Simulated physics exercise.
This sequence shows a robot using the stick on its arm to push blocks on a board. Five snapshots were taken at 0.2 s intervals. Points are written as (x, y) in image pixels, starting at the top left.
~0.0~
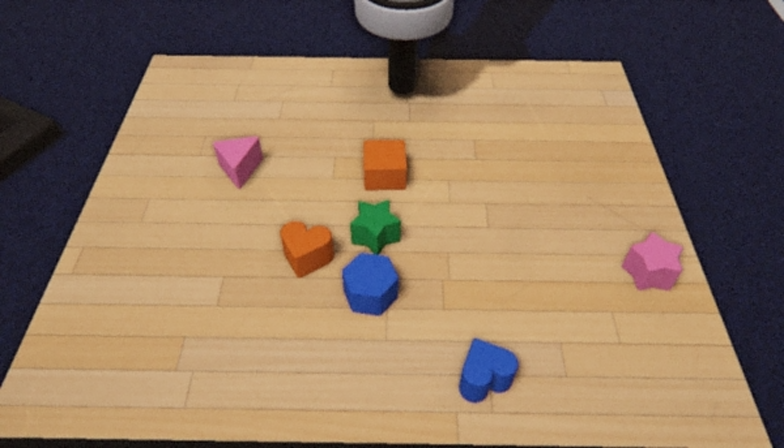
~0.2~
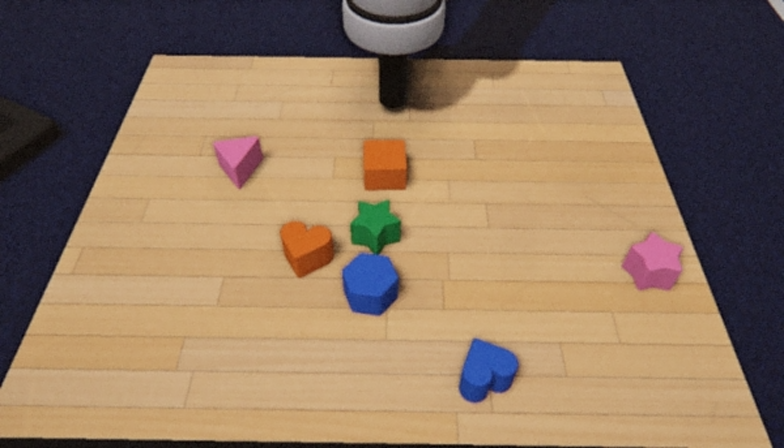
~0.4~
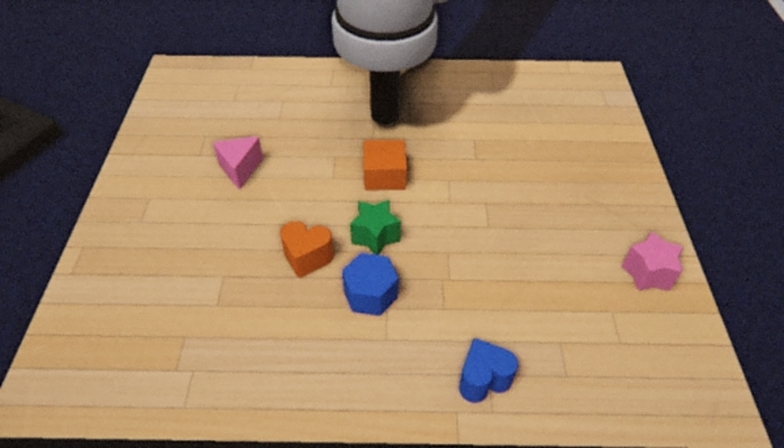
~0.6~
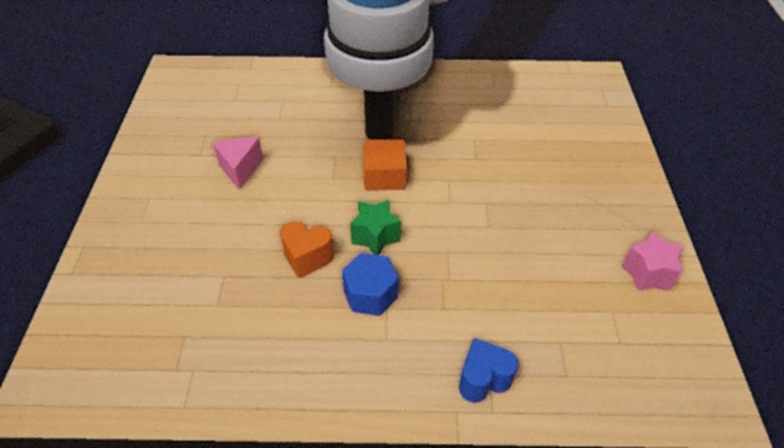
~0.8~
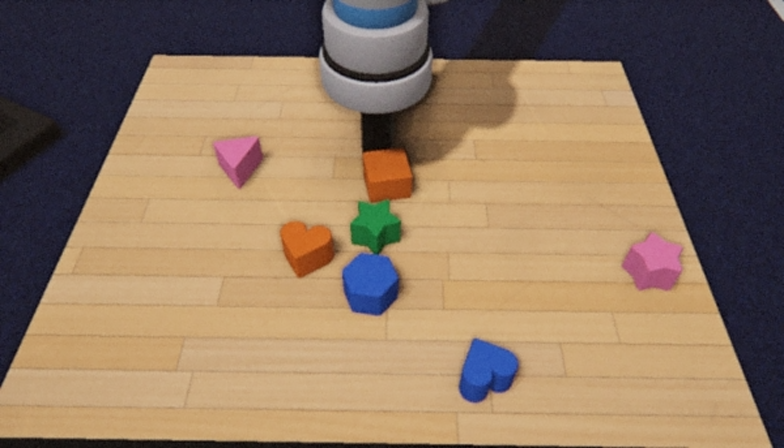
Robot arm moving its black stick down over a wooden board and nudging an orange block slightly toward a green star.
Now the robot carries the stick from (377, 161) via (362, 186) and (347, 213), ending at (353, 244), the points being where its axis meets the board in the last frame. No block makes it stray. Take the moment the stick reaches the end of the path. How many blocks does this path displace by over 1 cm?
Count: 2.
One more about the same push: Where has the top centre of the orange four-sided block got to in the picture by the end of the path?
Located at (391, 187).
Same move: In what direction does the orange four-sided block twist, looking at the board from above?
From above, the orange four-sided block will be seen to turn anti-clockwise.
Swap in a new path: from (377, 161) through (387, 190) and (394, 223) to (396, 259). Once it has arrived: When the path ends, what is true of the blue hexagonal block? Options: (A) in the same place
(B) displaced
My answer is option B.
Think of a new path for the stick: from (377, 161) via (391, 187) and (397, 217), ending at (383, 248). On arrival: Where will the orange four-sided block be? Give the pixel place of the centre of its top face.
The centre of its top will be at (422, 239).
The first path, step by step. One third of the way, stick (362, 178); green star-shaped block (377, 218), turned 20° clockwise; orange four-sided block (389, 183), turned 45° anticlockwise.
Two thirds of the way, stick (347, 206); green star-shaped block (378, 220), turned 25° clockwise; orange four-sided block (391, 187), turned 60° anticlockwise.
At the end, stick (353, 237); orange heart block in place; green star-shaped block (387, 226); orange four-sided block (391, 187), turned 60° anticlockwise.
